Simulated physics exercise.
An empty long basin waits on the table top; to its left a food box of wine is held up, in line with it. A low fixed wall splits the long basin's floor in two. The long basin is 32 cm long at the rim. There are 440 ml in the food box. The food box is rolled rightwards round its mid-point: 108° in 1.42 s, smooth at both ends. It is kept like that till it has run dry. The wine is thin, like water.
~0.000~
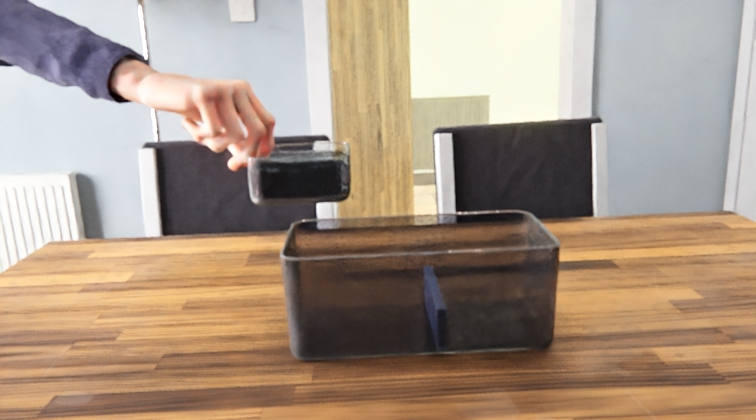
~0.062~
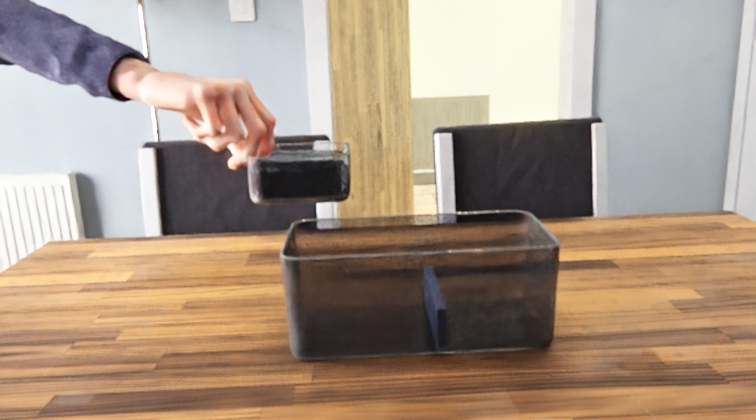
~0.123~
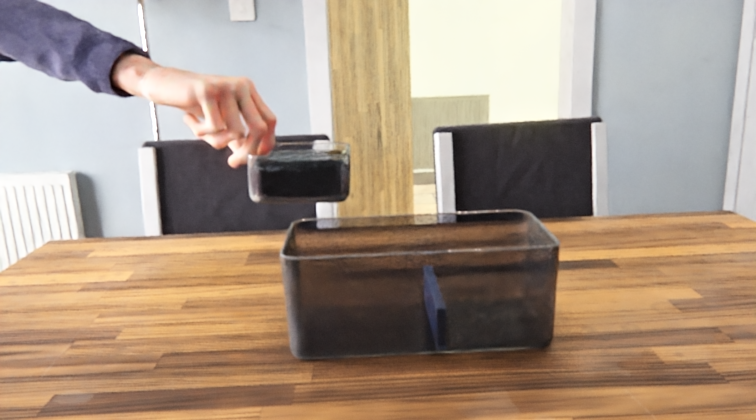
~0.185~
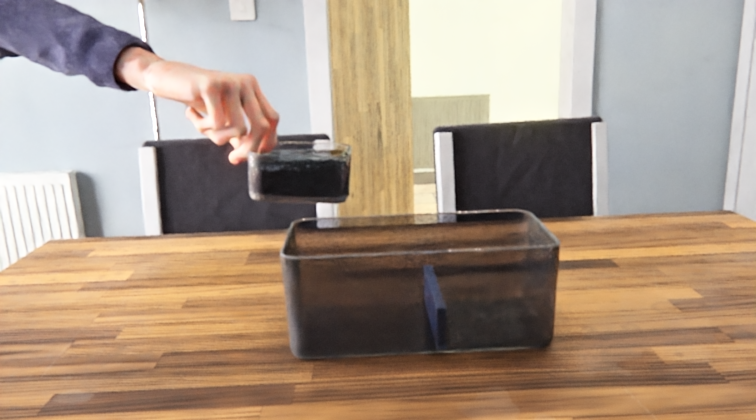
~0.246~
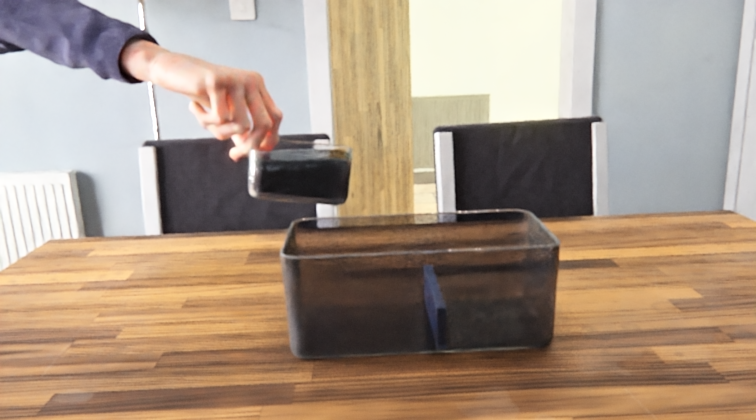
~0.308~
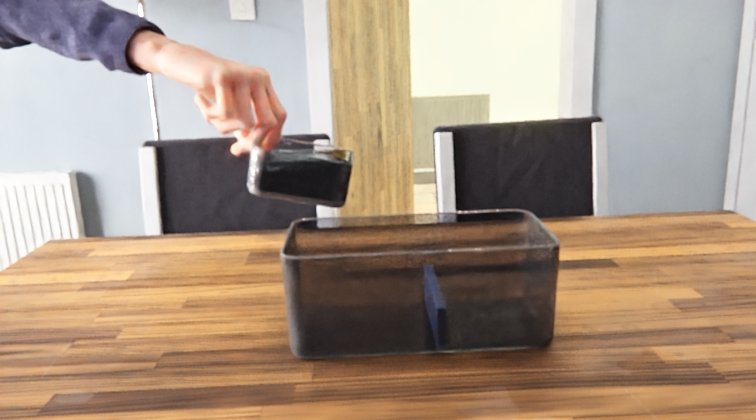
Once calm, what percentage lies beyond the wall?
The far part has some 2 per cent.
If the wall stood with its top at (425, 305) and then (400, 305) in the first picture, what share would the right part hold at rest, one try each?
In turn about 10 and 60 per cent.
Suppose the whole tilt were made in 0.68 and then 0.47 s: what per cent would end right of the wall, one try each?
In turn about 5 and 5 per cent.
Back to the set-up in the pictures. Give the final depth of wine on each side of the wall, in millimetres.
Some 16 mm on the left and 0 mm on the right.
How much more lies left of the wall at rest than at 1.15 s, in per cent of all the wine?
Near 9 in a hundred.
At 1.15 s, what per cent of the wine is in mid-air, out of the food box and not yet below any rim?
Near 2 in a hundred.
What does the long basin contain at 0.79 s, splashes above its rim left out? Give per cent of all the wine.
Some 36 per cent.
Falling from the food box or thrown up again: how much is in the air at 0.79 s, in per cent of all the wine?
Near 26 in a hundred.
Then, 0.79 s in, the tilt is 64° and 37 per cent is still to pour, 37 is left of the wall and 0 right of it.
Then, 1.15 s in, the tilt is 98° and 7 per cent is still to pour, 89 is left of the wall and 2 right of it.
Then, 1.52 s in, the tilt is 108° and 0 per cent is still to pour, 98 is left of the wall and 2 right of it.
Then, 1.92 s in, the tilt is 108° and 0 per cent is still to pour, 98 is left of the wall and 2 right of it.
Finally, 98 per cent lies left of the wall, 2 right of it and 0 outside.
